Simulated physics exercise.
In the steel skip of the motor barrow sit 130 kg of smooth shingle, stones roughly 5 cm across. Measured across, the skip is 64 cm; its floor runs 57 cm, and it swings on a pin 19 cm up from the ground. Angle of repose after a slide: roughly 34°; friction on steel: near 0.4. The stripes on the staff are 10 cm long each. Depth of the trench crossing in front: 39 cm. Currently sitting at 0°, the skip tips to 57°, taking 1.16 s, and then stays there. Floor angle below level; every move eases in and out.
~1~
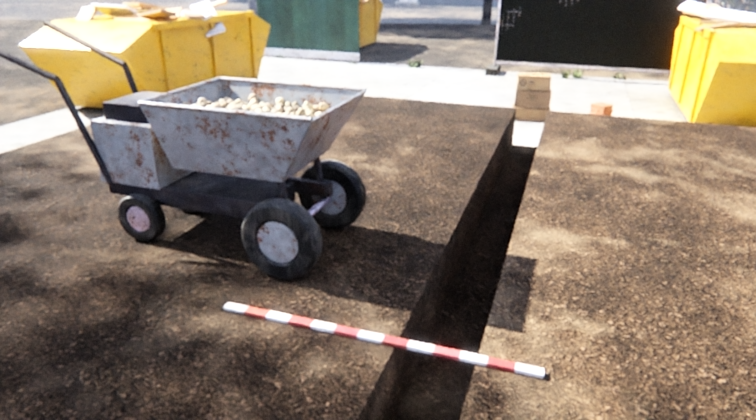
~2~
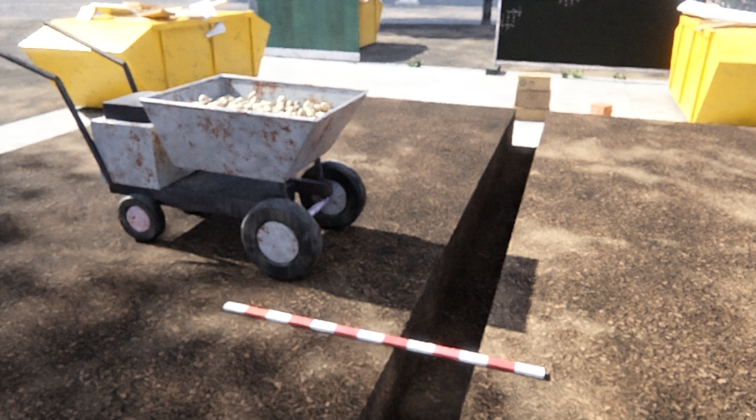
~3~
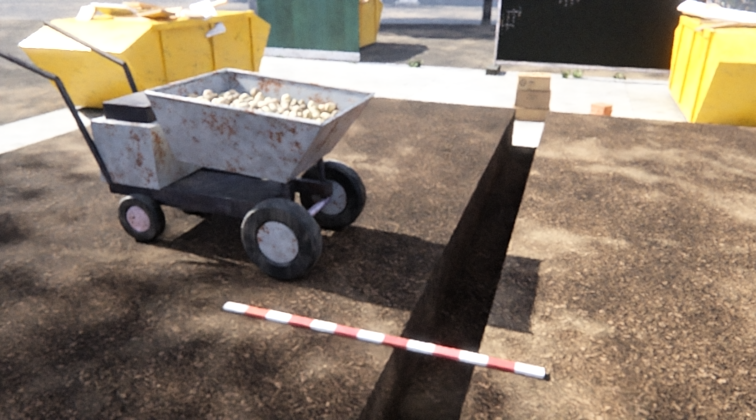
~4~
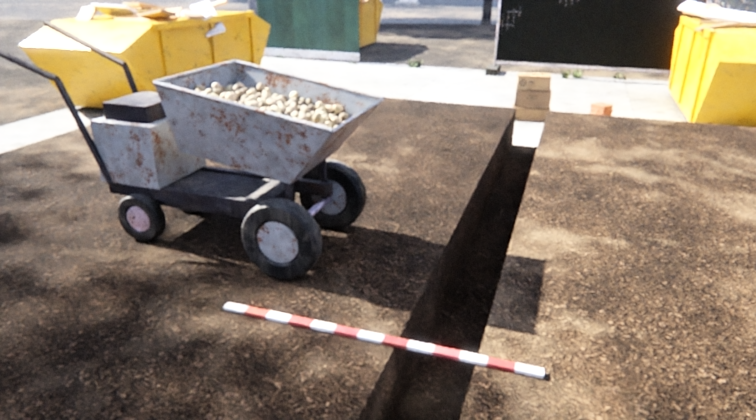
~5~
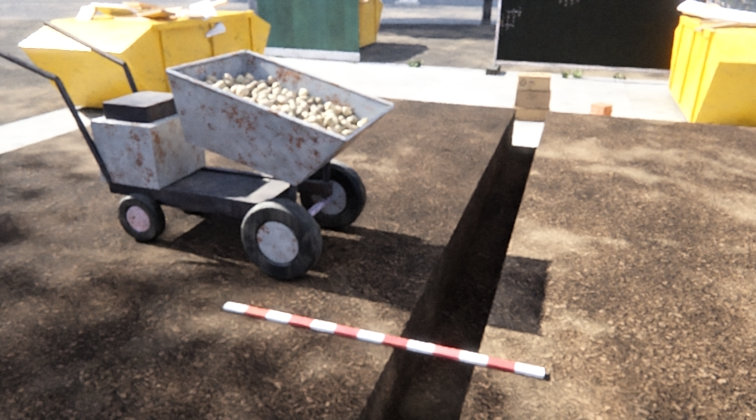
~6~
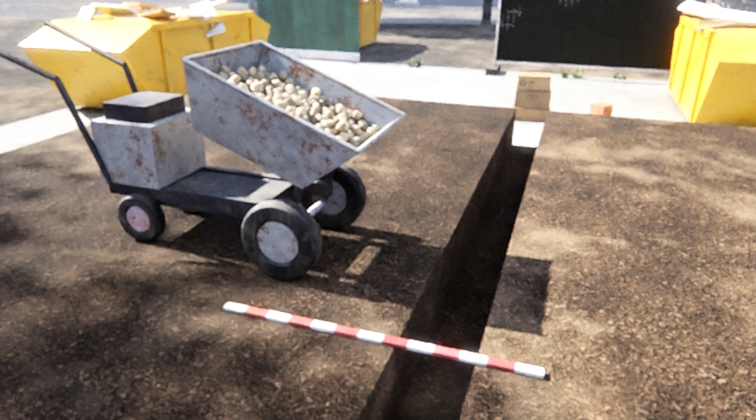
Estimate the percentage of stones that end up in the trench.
Roughly 50 per cent.
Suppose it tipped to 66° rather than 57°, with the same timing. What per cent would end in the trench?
Close to 80 per cent then.
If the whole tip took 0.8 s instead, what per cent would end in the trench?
45 per cent.
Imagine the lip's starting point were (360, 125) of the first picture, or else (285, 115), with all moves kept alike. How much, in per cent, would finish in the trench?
About 25 per cent first, then about 40 per cent.
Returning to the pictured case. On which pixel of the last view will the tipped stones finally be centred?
(462, 334).
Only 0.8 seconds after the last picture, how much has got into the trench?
I'd say near 10 per cent at that time.
Then, 0.4 s after the last picture the floor is at 48°, 100 % in the skip; the foremost stones are at (397, 181).
Then, 0.8 s after the last picture the floor is at 57°, 88 % in the skip, 1 % short of the trench, 11 % in the trench; the foremost stones are at (478, 297).
Then, 1.1 s after the last picture the floor is at 57°, 66 % in the skip, 2 % short of the trench, 31 % in the trench, 1 % past the trench; the foremost stones are at (541, 286).
Then, 3.1 s after the last picture the floor is at 57°, 48 % in the skip, 50 % in the trench, 1 % past the trench; the foremost stones are at (584, 286).
